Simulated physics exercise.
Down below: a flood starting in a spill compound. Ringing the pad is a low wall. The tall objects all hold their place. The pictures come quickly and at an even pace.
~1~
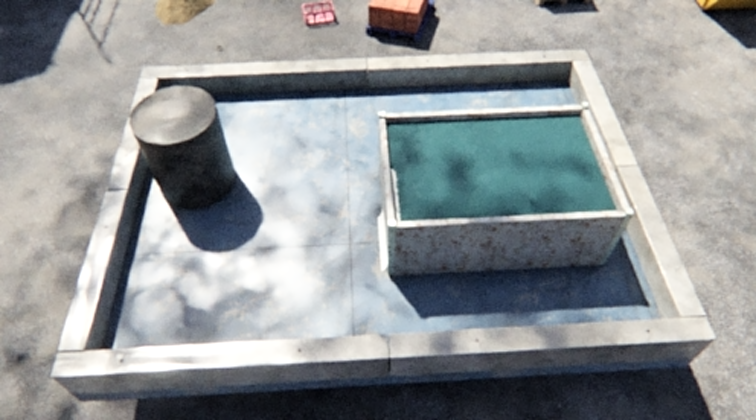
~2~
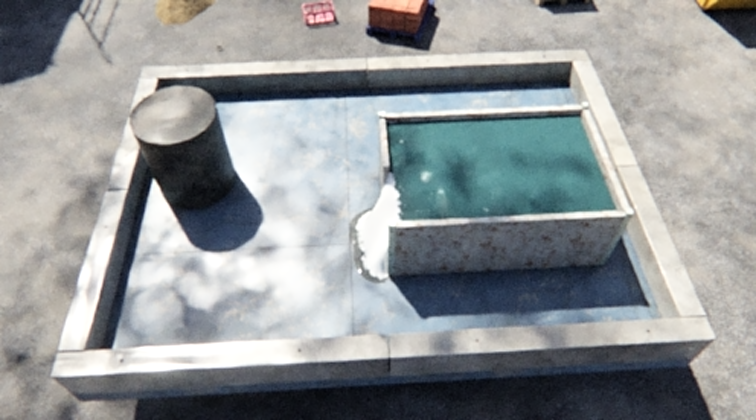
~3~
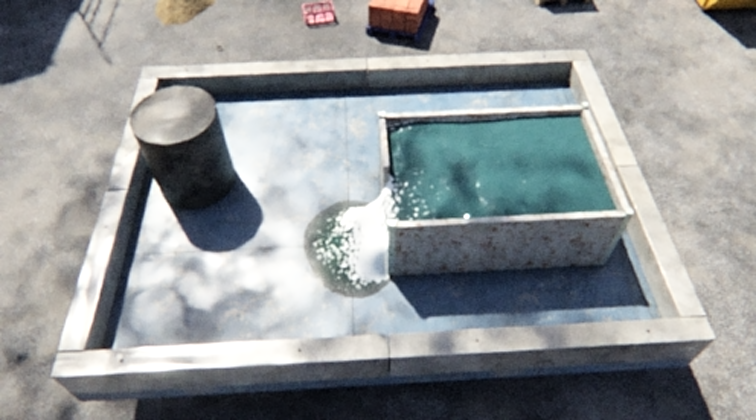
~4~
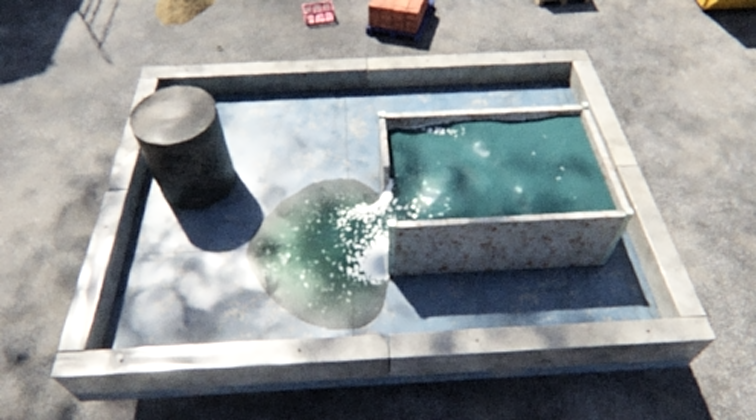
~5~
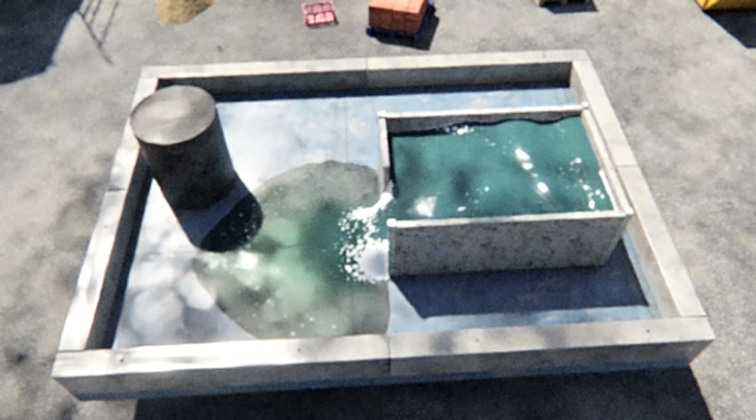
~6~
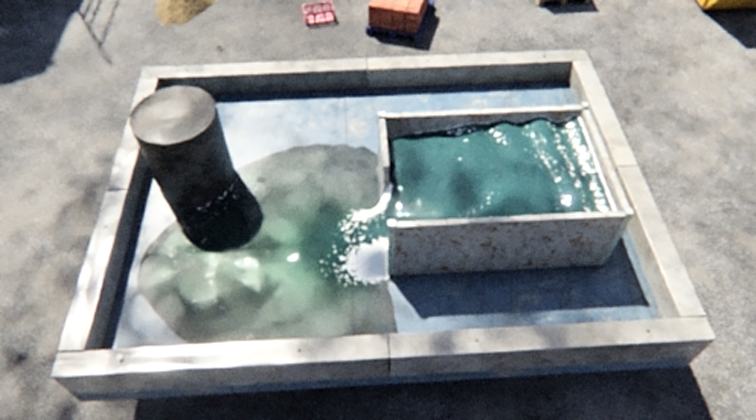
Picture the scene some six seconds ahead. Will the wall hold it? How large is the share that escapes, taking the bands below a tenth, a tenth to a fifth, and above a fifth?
The share that escapes is below a tenth.
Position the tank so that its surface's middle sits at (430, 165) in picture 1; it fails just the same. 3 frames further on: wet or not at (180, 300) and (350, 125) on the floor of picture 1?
Well, the first one's drenched, and the second one's still bare.
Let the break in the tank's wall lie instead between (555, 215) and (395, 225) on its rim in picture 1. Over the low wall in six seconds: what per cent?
Roughly 16 %.
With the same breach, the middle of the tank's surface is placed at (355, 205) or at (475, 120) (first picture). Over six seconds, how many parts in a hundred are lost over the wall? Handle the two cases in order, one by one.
In turn: Around 8 and 2 per cent.
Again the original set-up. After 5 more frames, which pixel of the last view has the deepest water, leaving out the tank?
Somewhere near (108, 329).
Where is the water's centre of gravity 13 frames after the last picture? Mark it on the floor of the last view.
I'd put it at around (355, 229).
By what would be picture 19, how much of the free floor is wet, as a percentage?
Roughly 55 percent, I reckon.
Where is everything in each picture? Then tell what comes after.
Still water in the open tank at (495, 166), in the first picture.
The front is at (367, 216), out from the gap at (391, 225), in the second picture.
The front is at (315, 231), out from the gap at (391, 229), in the third picture.
The front is at (258, 265), out from the gap at (391, 230), in the fourth picture.
Water pours out at (391, 230) and has run to (203, 264), in the fifth picture.
Water pours out at (391, 229) and has run to (148, 285), in the sixth picture.
A moment on, water covers 30 % of the floor; the low wall has let 0 % over.
Next, water covers 35 % of the floor; the low wall has let 0 % over.
Then, water covers 45 % of the floor; the low wall has let 2 % over.
Later, water covers 55 % of the floor; the low wall has let 3 % over.
In the end, water covers 80 % of the floor; the low wall has let 3 % over.
